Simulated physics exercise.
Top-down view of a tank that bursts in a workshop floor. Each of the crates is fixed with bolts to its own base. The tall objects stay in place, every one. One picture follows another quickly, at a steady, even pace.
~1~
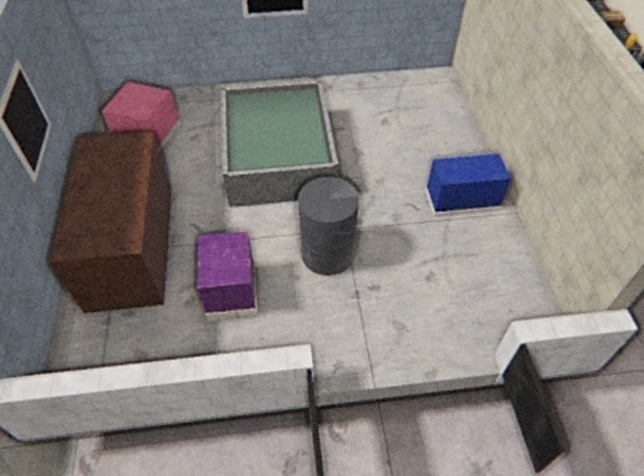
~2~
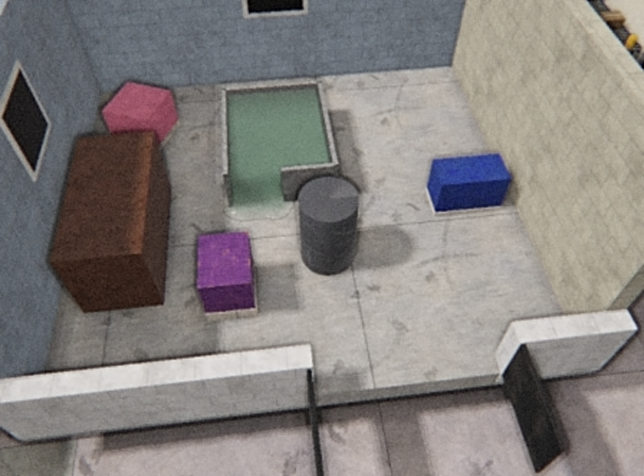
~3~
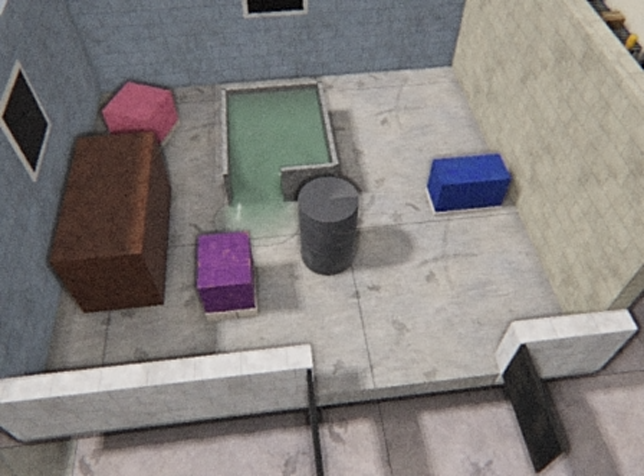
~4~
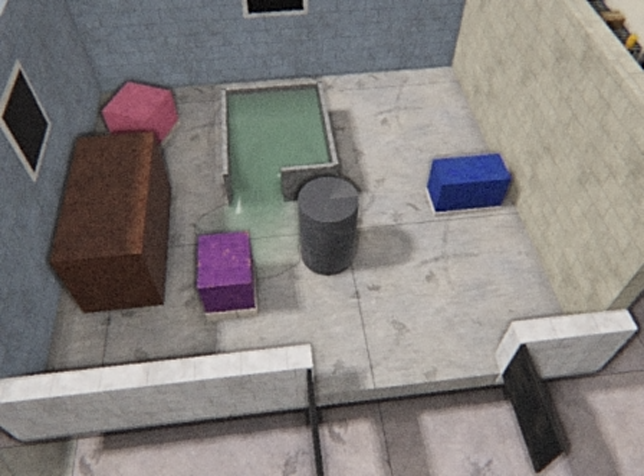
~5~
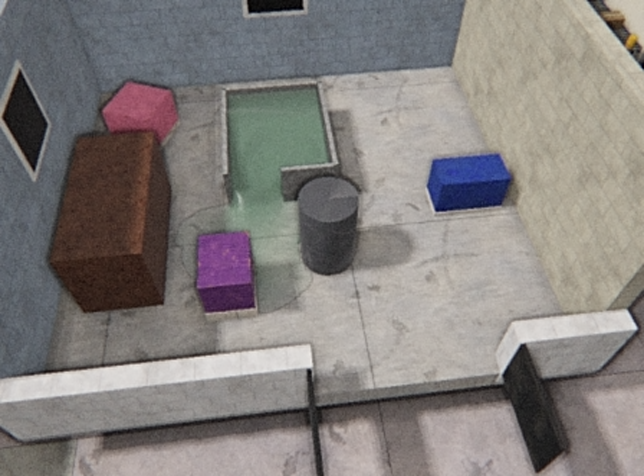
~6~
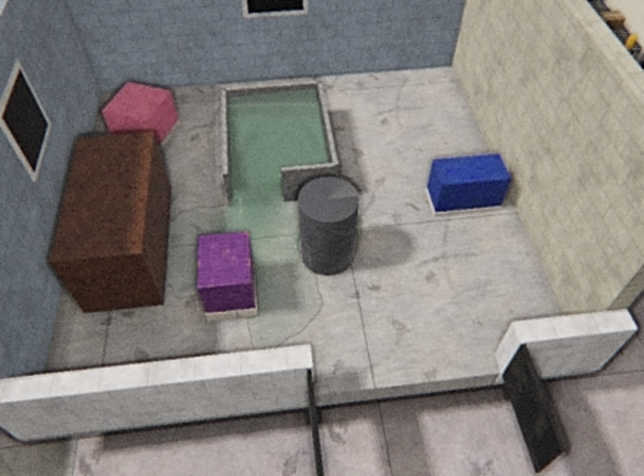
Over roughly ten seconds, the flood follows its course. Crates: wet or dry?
Blue crate, dry; pink crate, dry; purple crate, wet.
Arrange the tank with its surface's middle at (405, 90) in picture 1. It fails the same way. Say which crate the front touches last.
I'd go with the crate marked pink.
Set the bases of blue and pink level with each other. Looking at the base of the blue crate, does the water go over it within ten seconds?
The blue crate stays clear.
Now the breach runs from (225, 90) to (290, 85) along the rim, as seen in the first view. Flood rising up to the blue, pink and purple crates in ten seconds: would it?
Going through them, the blue gets reached, the pink gets reached and the purple is never reached.
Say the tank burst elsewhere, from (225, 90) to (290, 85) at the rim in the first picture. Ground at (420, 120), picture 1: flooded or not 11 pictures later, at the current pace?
Swamped.
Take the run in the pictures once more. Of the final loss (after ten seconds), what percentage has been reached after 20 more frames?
By then, close to 35 % of it.
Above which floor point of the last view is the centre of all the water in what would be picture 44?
Around pixel (242, 217).
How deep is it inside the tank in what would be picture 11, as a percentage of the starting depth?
Roughly 68 %.
A moment on, water covers 15 % of the floor; the blue crate not reached, the pink crate not reached, the purple crate water round its plinth.
Next, water covers 25 % of the floor; the blue crate water round its plinth, the pink crate not reached, the purple crate water round its plinth.
Then, water covers 35 % of the floor; the blue crate water round its plinth, the pink crate water round its plinth, the purple crate water round its plinth.
Later, water covers 50 % of the floor; the blue crate water round its plinth, the pink crate water round its plinth, the purple crate water round its plinth.
In the end, water covers 70 % of the floor; the blue crate stayed above the water, the pink crate stayed above the water, the purple crate was topped.
